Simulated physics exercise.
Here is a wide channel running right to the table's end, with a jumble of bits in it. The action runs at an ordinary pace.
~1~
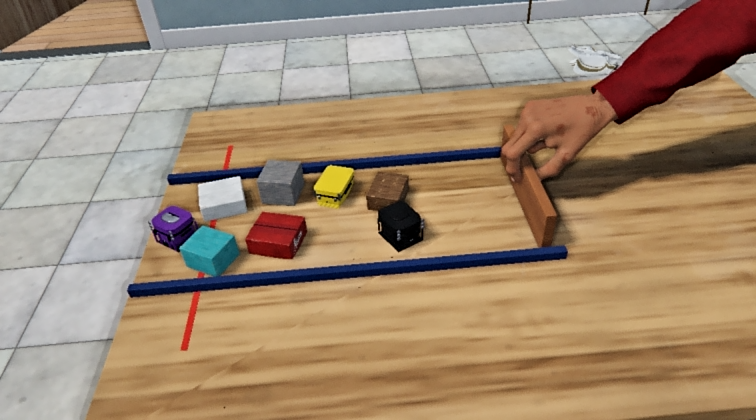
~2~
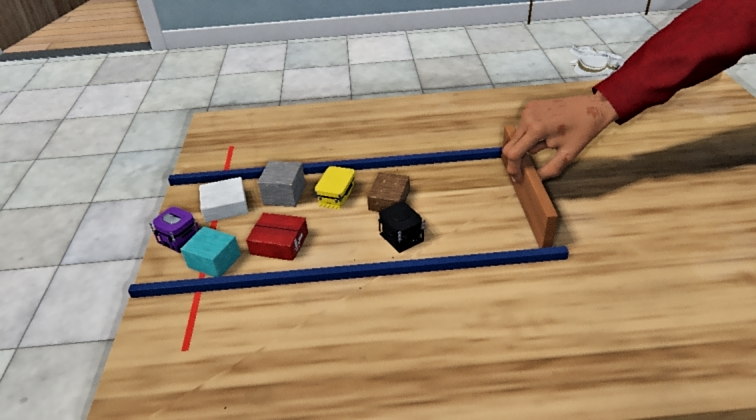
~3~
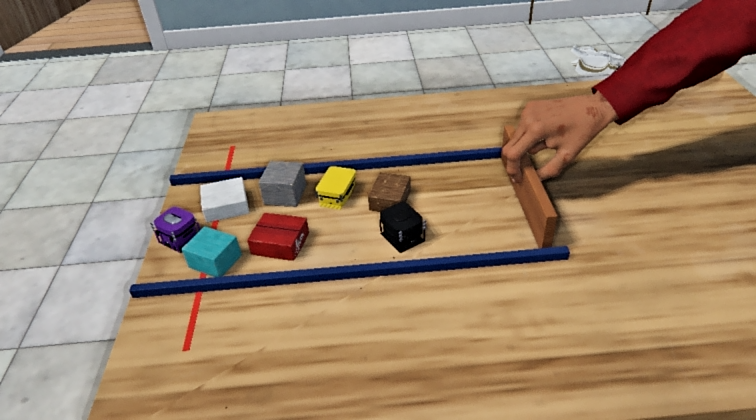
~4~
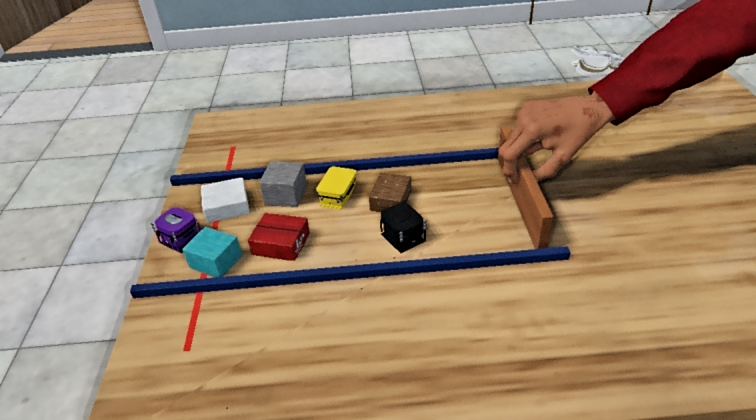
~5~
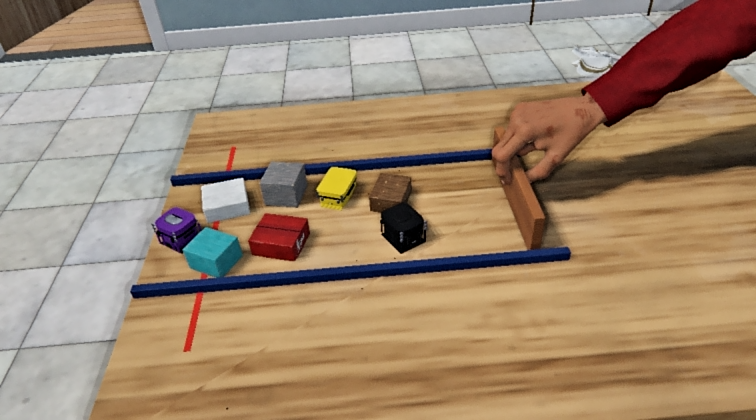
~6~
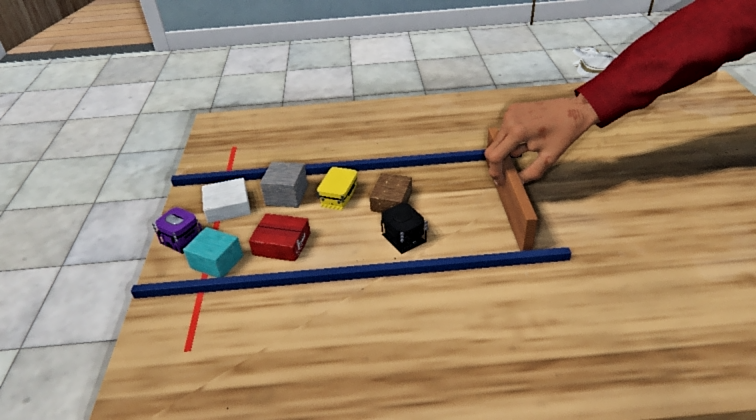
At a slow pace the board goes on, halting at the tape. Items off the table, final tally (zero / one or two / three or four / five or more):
Final tally: Three or four.
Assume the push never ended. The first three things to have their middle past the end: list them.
Taking them earliest first, it's the white block, the turquoise block and the grey block.
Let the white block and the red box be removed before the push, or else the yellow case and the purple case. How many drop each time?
1 in the first case and 1 in the second.
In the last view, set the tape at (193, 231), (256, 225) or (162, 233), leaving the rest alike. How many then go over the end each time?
Down on the floor: 6, 1 and 8.
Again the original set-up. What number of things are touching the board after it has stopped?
That comes to 2.
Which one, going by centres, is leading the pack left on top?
The foremost one is the purple case.
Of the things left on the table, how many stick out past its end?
Overhang count: 3.
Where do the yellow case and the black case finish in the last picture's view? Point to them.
You'll see the yellow case at (173, 201), with the black case at (192, 241).
Soon after, none off yet; purple case at rest near (179, 230); white block at rest near (226, 200); turquoise block at rest near (214, 253).
After that, none off yet; purple case at rest near (179, 230); white block displaced a little near (213, 201); turquoise block at rest near (214, 253).
And then, none off yet; purple case displaced a little near (166, 228); white block tilting well over near (146, 223); turquoise block displaced about its own width near (149, 267).
In the end, the number that fall off is three or four; gone, grey block, turquoise block and white block.
